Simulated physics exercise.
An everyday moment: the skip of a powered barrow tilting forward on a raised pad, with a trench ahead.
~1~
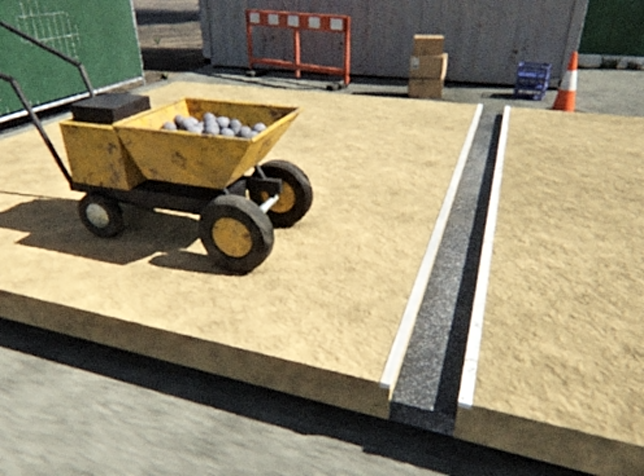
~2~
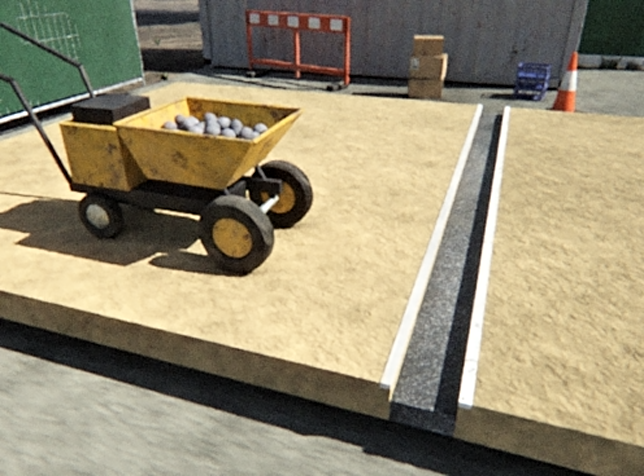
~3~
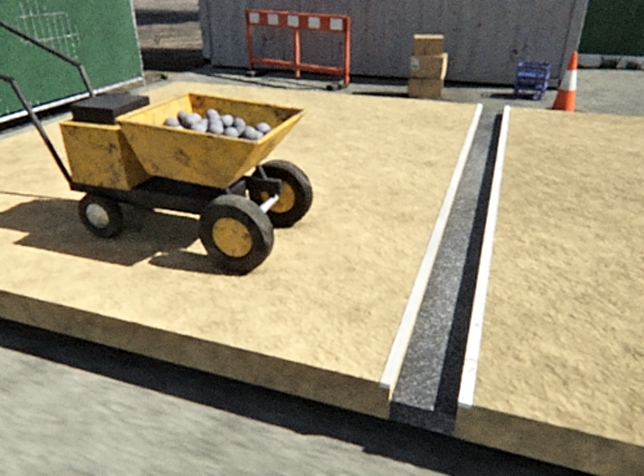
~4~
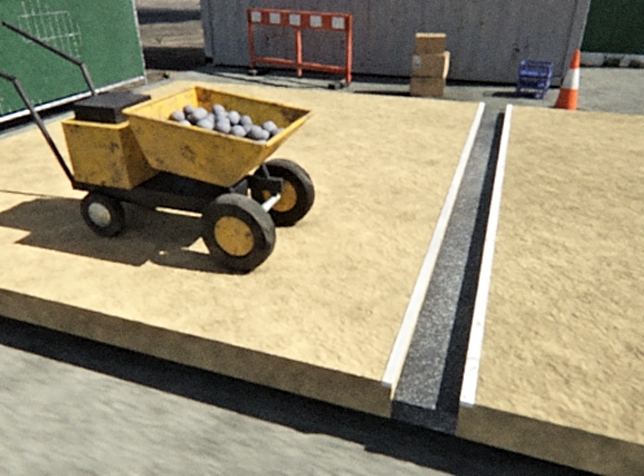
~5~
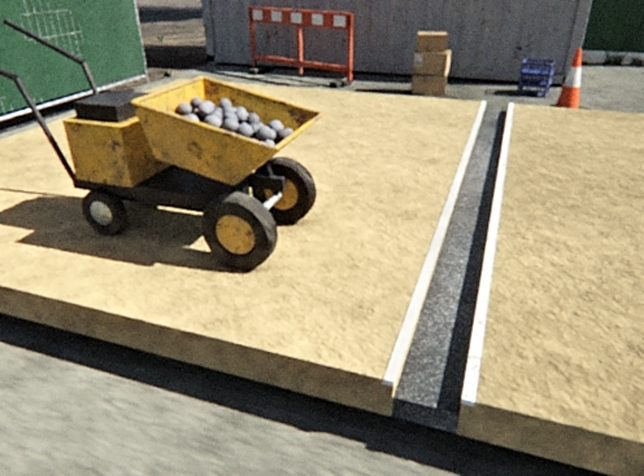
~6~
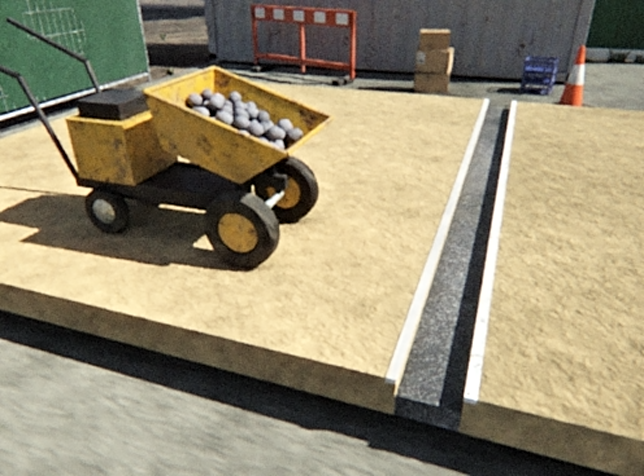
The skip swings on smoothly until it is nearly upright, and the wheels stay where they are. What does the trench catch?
It catches only the smaller part.
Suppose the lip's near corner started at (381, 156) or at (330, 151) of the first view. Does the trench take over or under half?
In turn: The smaller part; over half.
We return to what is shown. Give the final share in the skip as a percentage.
It comes to 20 per cent or so.
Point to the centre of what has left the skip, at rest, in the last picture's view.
At about (391, 254).
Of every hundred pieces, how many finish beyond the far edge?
About 0 per cent.
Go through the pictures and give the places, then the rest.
In the first picture, lip of the skip at (251, 142), level; top of the load at (214, 135), round cobbles; first edge of the trench at (403, 332); far edge at (473, 347), the trench under half as wide as the skip, and shallow for its width.
In the second picture, lip of the skip at (252, 143), level; top of the load at (215, 135).
In the third picture, lip of the skip at (256, 144), tipped barely; top of the load at (217, 133).
In the fourth picture, lip of the skip at (265, 146), tipped a little; top of the load at (208, 123).
In the fifth picture, lip of the skip at (275, 149), tipped a little; top of the load at (205, 110).
In the sixth picture, lip of the skip at (286, 154), tipped clearly; top of the load at (222, 112); first edge of the trench at (409, 327); far edge at (479, 342).
Soon after the last picture, skip tipped steeply; all in the skip.
A little later, skip tipped right over; most in the skip; about a quarter short of the trench; a stray few falling.
Later still, skip tipped right over; about a quarter in the skip; about two thirds short of the trench; a small part in or heaped over the trench.
At rest, skip tipped right over; about a quarter in the skip; about two thirds short of the trench; a small part in or heaped over the trench; none beyond it.
